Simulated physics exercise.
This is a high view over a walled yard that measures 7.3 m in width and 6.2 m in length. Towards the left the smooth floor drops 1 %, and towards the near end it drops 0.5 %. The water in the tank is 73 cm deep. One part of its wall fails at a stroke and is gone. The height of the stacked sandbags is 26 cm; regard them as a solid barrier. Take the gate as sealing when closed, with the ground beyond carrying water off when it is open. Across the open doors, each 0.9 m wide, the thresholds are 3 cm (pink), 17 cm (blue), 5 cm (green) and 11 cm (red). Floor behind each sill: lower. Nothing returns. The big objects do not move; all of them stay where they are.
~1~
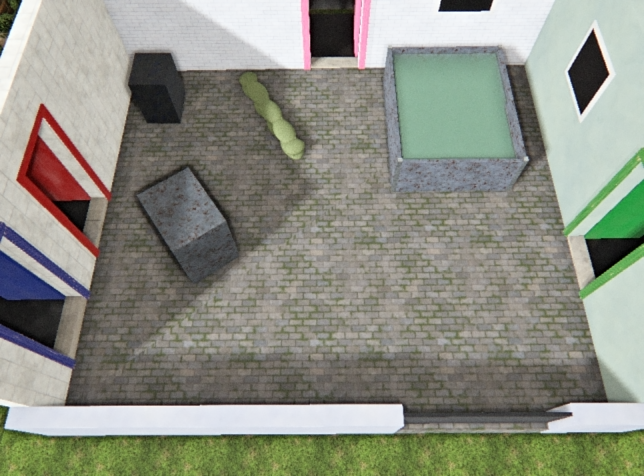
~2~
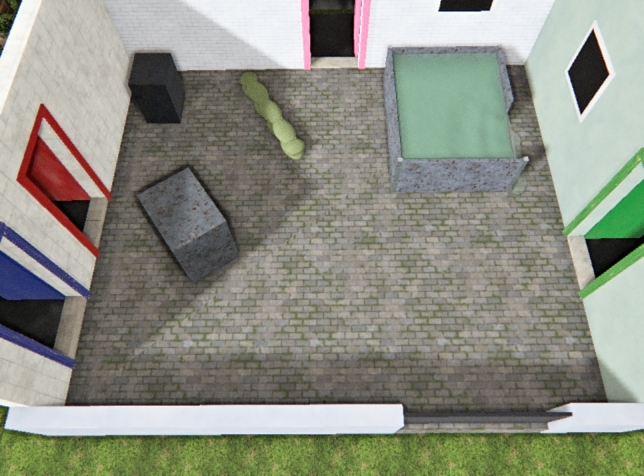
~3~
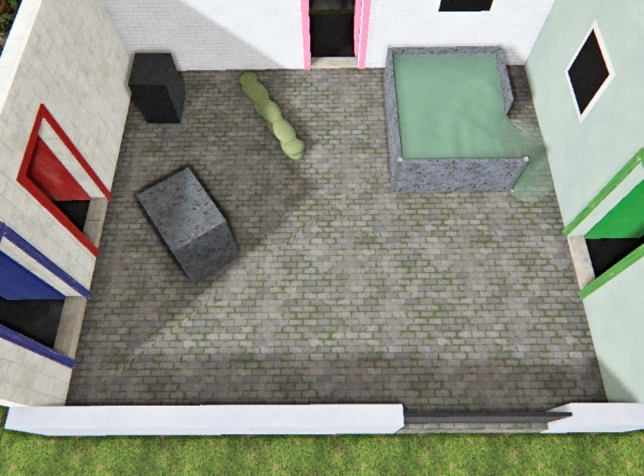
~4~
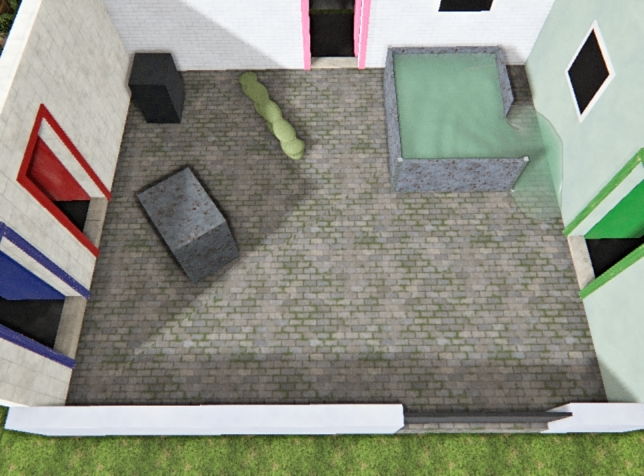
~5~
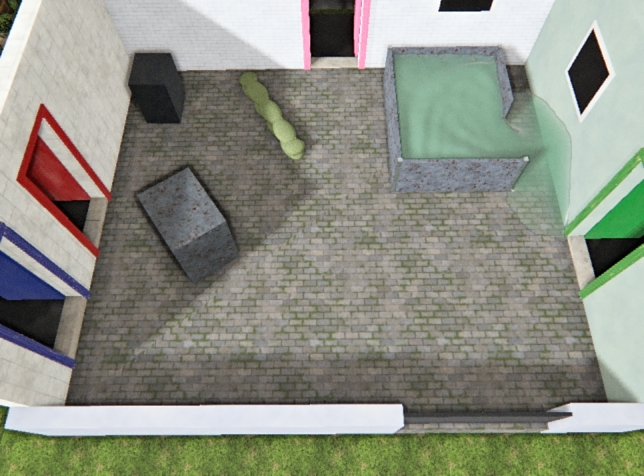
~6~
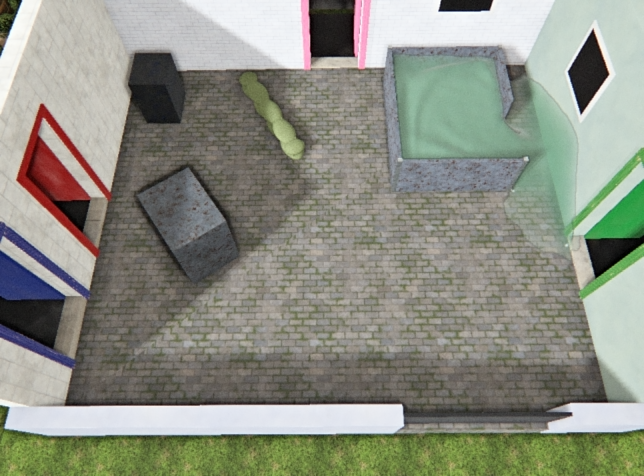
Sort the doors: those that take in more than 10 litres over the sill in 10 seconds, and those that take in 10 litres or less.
Sorted: The pink door takes in more; the blue door takes in 10 litres or less; the green door takes in more; the red door takes in 10 litres or less.
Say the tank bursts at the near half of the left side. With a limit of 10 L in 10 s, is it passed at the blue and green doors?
Blue: Within the limit; green: Within the limit.
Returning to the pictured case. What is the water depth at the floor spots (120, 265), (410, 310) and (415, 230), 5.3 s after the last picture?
Spot one 7 cm, spot two 4 cm, spot three 0 cm.
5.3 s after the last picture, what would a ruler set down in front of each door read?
Door by door, in cm: Pink reads 5, blue reads 15, green reads 7, red reads 5.
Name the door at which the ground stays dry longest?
The red door is last.
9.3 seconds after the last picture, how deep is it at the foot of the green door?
Roughly 4.5 centimetres.
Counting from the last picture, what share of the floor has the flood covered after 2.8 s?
40 %.
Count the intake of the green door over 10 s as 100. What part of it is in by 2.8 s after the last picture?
Some 70 per cent by then.
Then, 0.7 s after the last picture water covers 15 % of the floor and is deepest (60 cm) near (543, 161); pink door not reached, blue door not reached, green door 12 cm at the sill, 3 L in, red door not reached.
Then, 1.5 s after the last picture water covers 25 % of the floor and is deepest (44 cm) near (512, 73); pink door 4 cm at the sill, 0 L in, blue door not reached, green door 11 cm at the sill, 19 L in, red door not reached.
Then, 2.8 s after the last picture water covers 40 % of the floor and is deepest (34 cm) near (497, 95); pink door 7 cm at the sill, 8 L in, blue door not reached, green door 8 cm at the sill, 35 L in, red door not reached.
Then, 5.3 s after the last picture water covers 75 % of the floor and is deepest (22 cm) near (539, 144); pink door 5 cm at the sill, 26 L in, blue door 15 cm at the sill, 0 L in, green door 7 cm at the sill, 46 L in, red door 5 cm at the sill, 0 L in.
Then, 9.3 s after the last picture water covers 95 % of the floor and is deepest (14 cm) near (64, 413); pink door 3 cm at the sill, 32 L in, blue door 12 cm at the sill, 0 L in, green door 4 cm at the sill, 49 L in, red door 6 cm at the sill, 0 L in.
